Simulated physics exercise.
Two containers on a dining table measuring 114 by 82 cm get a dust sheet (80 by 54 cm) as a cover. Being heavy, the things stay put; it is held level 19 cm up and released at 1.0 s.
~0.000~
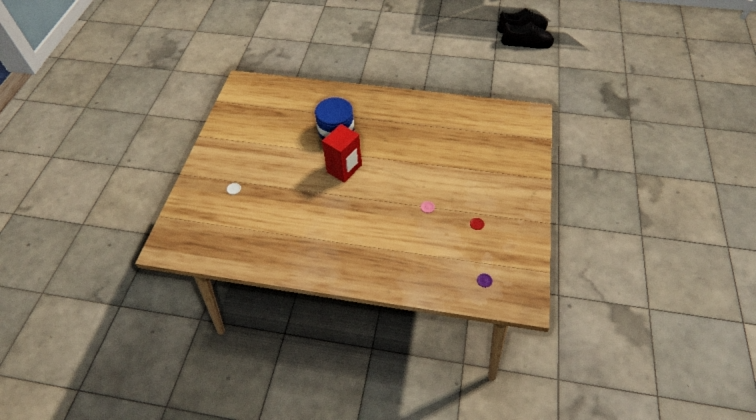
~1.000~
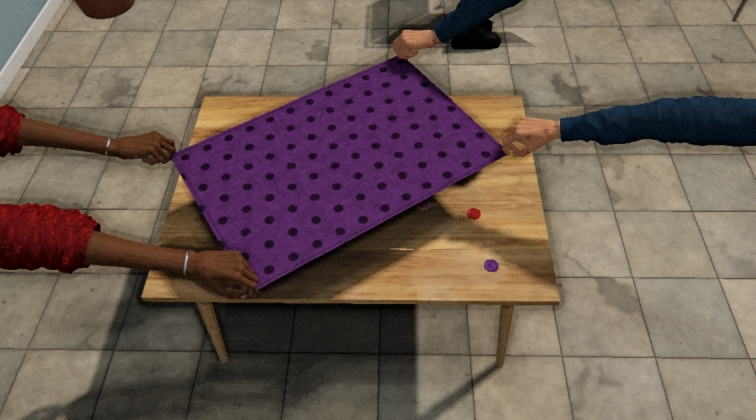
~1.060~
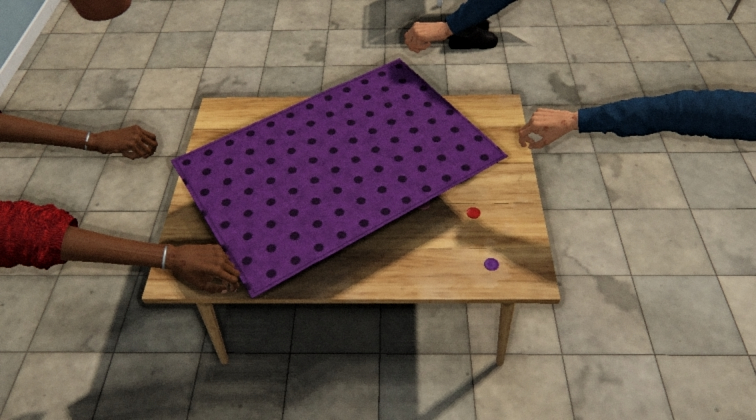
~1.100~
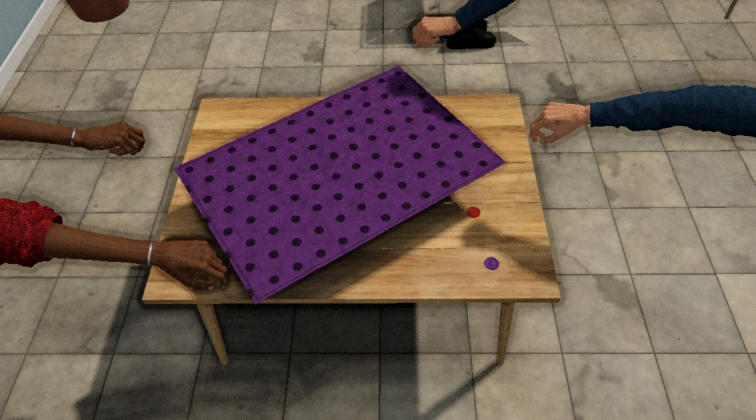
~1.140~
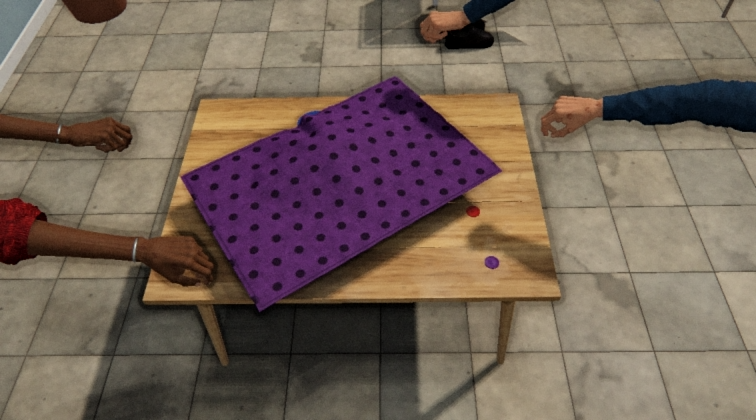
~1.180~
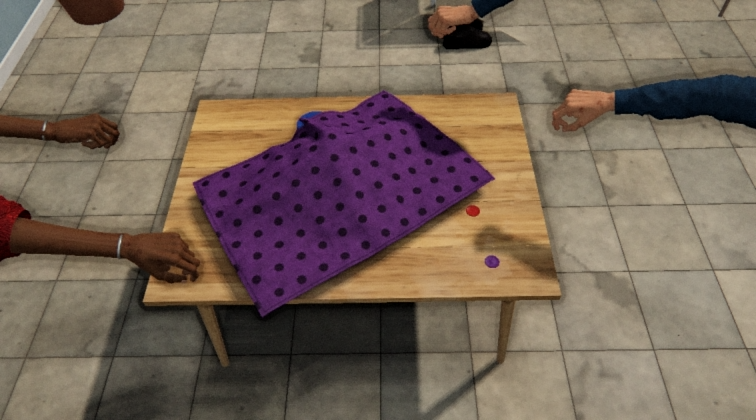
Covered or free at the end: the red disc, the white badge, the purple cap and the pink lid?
Result: Red disc stays uncovered, white badge ends under the cloth, purple cap stays uncovered, pink lid vanishes under it.
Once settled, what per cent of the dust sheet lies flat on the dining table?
About 50 percent of it.
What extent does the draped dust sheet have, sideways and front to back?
About 86 cm wide by 80 cm front to back.
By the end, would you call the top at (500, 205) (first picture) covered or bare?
It ends up left uncovered.
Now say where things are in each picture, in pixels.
Shows, red disc (477, 224); white badge (234, 188); purple cap (485, 280); pink lid (428, 207); red box (341, 137), 15 cm tall; blue canister (334, 110), 9 cm tall, in the first picture.
Shows, dust sheet corners (249, 294) (170, 155) (401, 54) (510, 154); highest point 19 cm, lowest 19 cm, in the second picture.
Shows, dust sheet corners (252, 298) (171, 161); highest point 17 cm, lowest 17 cm, in the third picture.
Shows, dust sheet corners (256, 304) (174, 168); highest point 15 cm, lowest 14 cm, in the fourth picture.
Shows, dust sheet corners (260, 312) (181, 177); highest point 15 cm, lowest 10 cm, in the fifth picture.
Shows, dust sheet corners (262, 317) (193, 183) (384, 91) (495, 179); highest point 16 cm, lowest 4 cm, in the sixth picture.
After 1.4 s, 50 % of it is down, spanning 85 by 80 cm, above white badge, pink lid.
After 1.5 s, 50 % of it is down, spanning 86 by 81 cm, above white badge, pink lid.
After 1.7 s, 50 % of it is down, spanning 86 by 80 cm, above white badge, pink lid.
After 1.9 s, 50 % of it is down, spanning 86 by 80 cm, above white badge, pink lid.
After 2.7 s, 50 % of it is down, spanning 86 by 80 cm, above white badge, pink lid.
